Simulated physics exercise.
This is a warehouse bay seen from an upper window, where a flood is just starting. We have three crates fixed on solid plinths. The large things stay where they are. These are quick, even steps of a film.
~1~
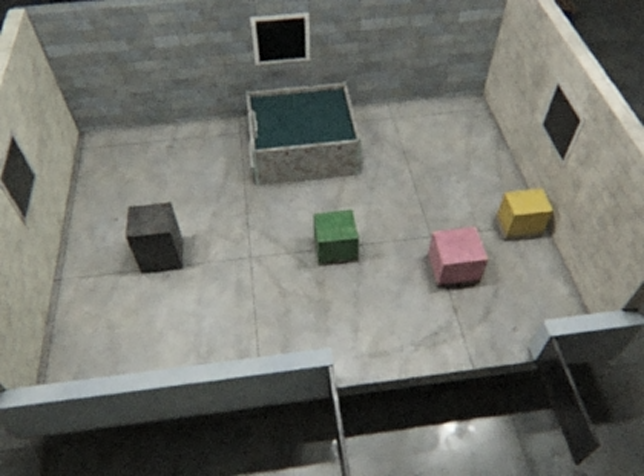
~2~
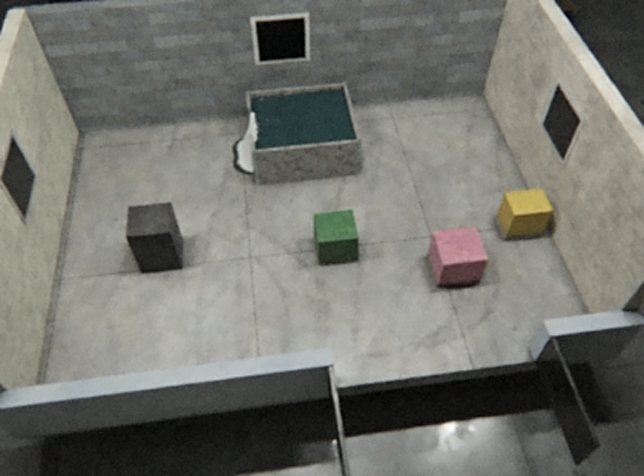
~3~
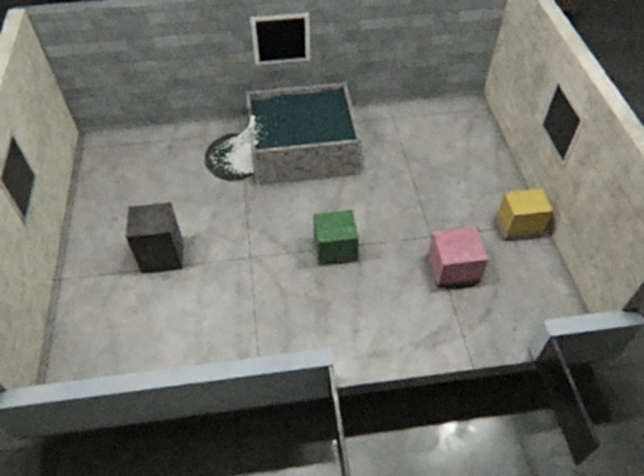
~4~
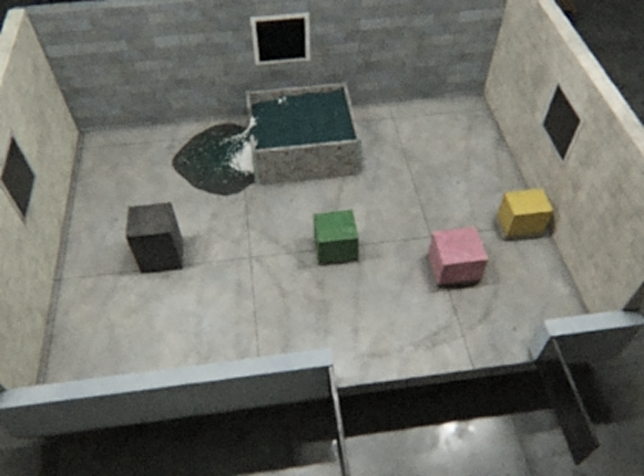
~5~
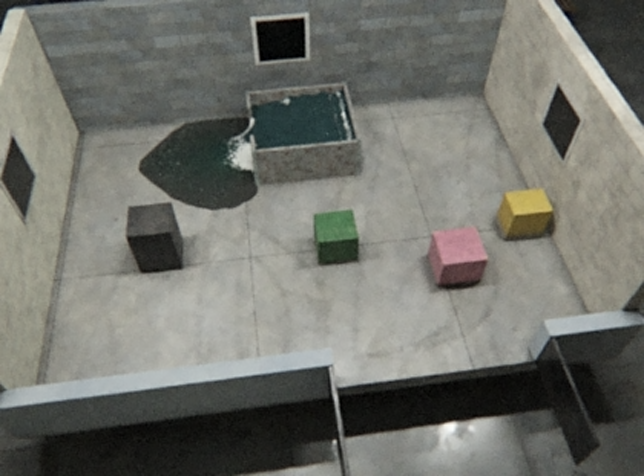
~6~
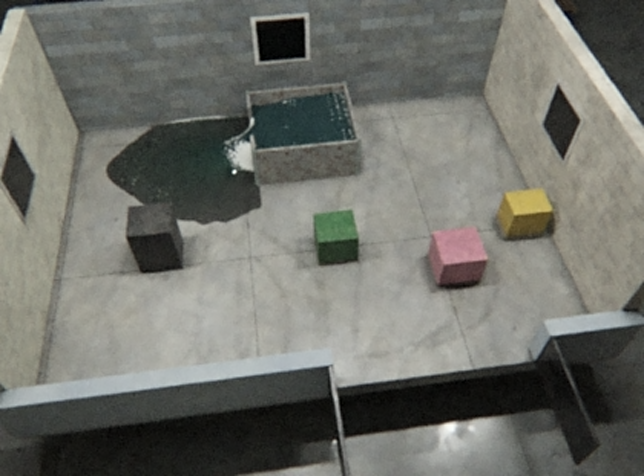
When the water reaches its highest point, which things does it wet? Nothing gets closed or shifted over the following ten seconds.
One by one: The green crate will be touched; the pink crate will be touched; the yellow crate will not be touched.
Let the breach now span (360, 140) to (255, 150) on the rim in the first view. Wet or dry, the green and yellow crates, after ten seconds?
The green crate is flooded and the yellow crate is flooded.
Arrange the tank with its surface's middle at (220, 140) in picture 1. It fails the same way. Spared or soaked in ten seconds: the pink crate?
Pink: Overtopped.
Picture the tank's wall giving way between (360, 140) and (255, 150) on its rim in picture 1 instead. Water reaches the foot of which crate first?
That would be the green-painted one.
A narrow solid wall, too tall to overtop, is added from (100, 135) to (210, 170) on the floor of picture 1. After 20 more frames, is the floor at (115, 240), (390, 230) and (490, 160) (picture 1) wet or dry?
First inundated, then unwetted, then unwetted.
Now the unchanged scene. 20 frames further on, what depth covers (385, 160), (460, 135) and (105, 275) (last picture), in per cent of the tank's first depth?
First spot 0 %, second 0 %, third 14 %.
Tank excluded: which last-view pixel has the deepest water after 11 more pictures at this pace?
My estimate is about (79, 134).
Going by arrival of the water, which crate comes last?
That one's the yellow one.
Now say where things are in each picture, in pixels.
Still water in the tank at (302, 119), in the first frame.
The front is at (245, 170), out from the gap at (255, 142), in the second frame.
Water pours out at (255, 144) and has run to (212, 167), in the third frame.
Water pours out at (255, 144) and has run to (179, 168), in the fourth frame.
The front is at (146, 160), out from the gap at (255, 144), in the fifth frame.
Water pours out at (255, 144) and has run to (112, 172), in the sixth frame.
A moment on, water covers 25 % of the floor; the green crate not reached, the pink crate not reached, the yellow crate not reached.
Next, water covers 25 % of the floor; the green crate not reached, the pink crate not reached, the yellow crate not reached.
Then, water covers 35 % of the floor; the green crate not reached, the pink crate not reached, the yellow crate not reached.
Later, water covers 55 % of the floor; the green crate water round its plinth, the pink crate not reached, the yellow crate not reached.
In the end, water covers 80 % of the floor; the green crate was topped, the pink crate was topped, the yellow crate stayed above the water.
